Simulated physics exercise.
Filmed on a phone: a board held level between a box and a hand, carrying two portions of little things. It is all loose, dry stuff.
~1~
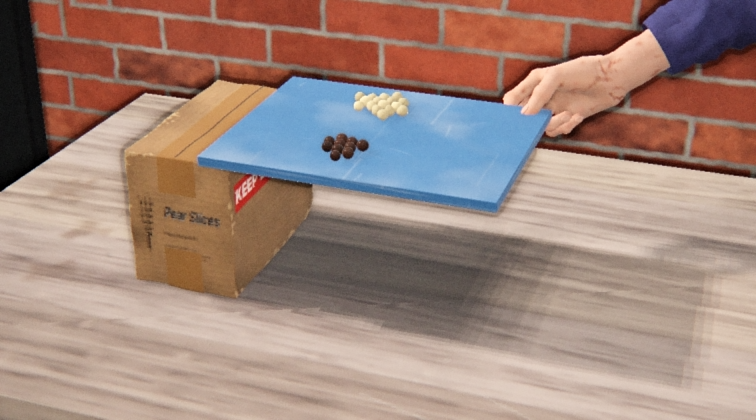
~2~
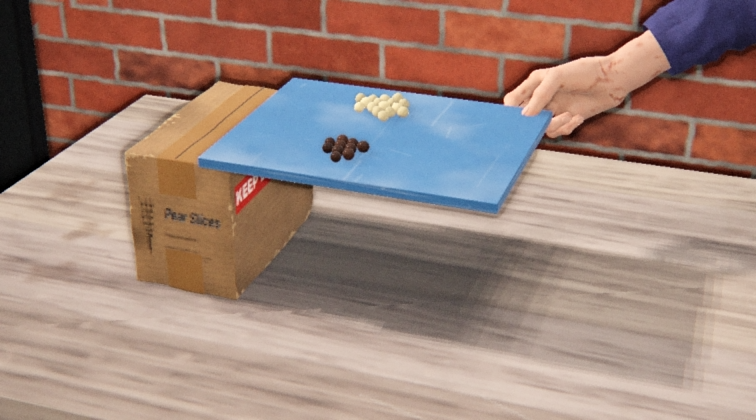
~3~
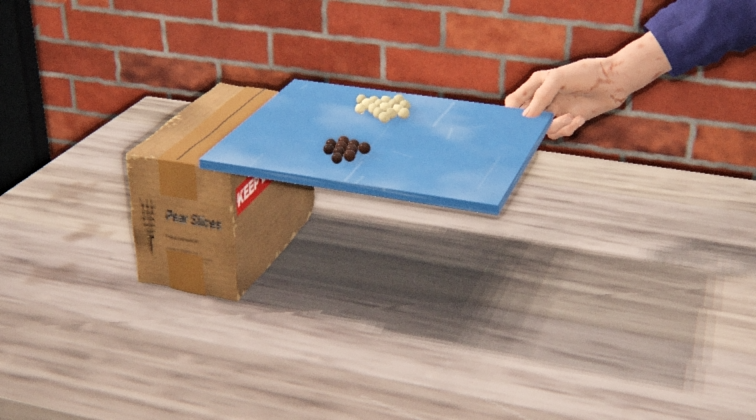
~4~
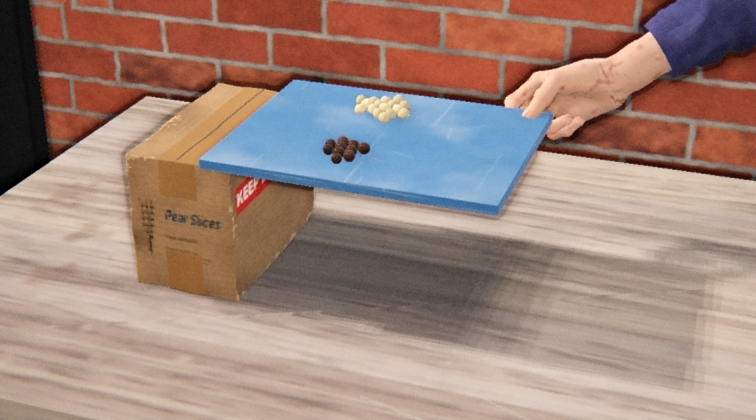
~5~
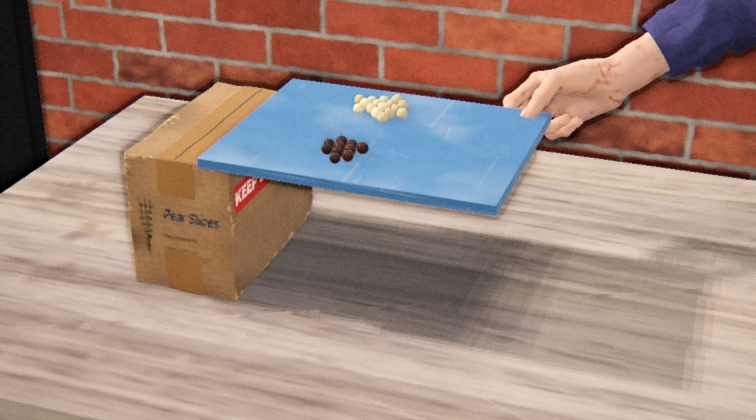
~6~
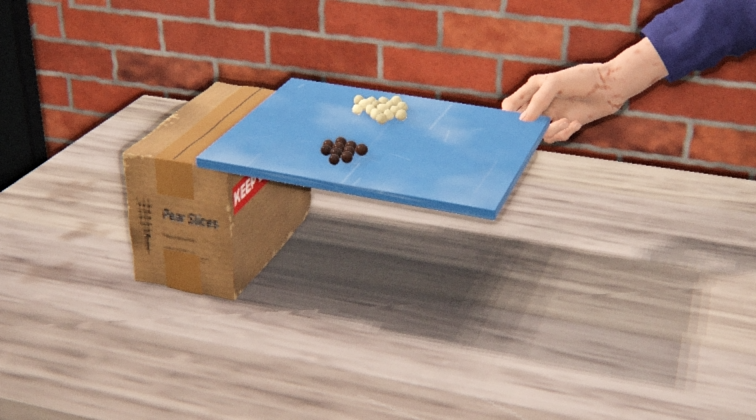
At first, a hand at the right holds a blue board level, its left end resting on a cardboard box, with dark brown balls near the front and pale round pieces behind. The board stays almost still, then the hand lowers its right end very slightly, while both little piles stay in place.
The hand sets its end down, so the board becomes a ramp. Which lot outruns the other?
The front one outruns the other.
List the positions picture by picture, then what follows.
The first picture shows held end of the board at (490, 202), level; box at (226, 183), tall, over half the board's length; front lot at (340, 144), a few chocolate balls; back lot at (384, 106), a few macadamia nuts.
The second picture shows held end of the board at (490, 204), level; back lot at (384, 107).
The third picture shows held end of the board at (491, 205), level; front lot at (341, 147).
The fourth picture shows held end of the board at (491, 205), level; back lot at (385, 109).
The fifth picture shows held end of the board at (489, 205), level; front lot at (340, 147).
The sixth picture shows held end of the board at (488, 210), down by 1°; box at (225, 185); front lot at (339, 148), not moving; back lot at (383, 110), not moving.
Then, 0.37 s after the last picture, board sloping at 11°; front lot all still on the board; back lot all still on the board.
Then, 0.83 s after the last picture, board sloping at 24°; front lot mostly less than half a board's length out; back lot all still on the board.
Then, 1.33 s after the last picture, board resting at 34°; front lot mostly up to a board's length out; back lot mostly less than half a board's length out.
By the end, board resting at 34°; front lot mostly one to two board lengths out, about a third gone off the counter; back lot mostly less than half a board's length out; the front lot has gone farther.
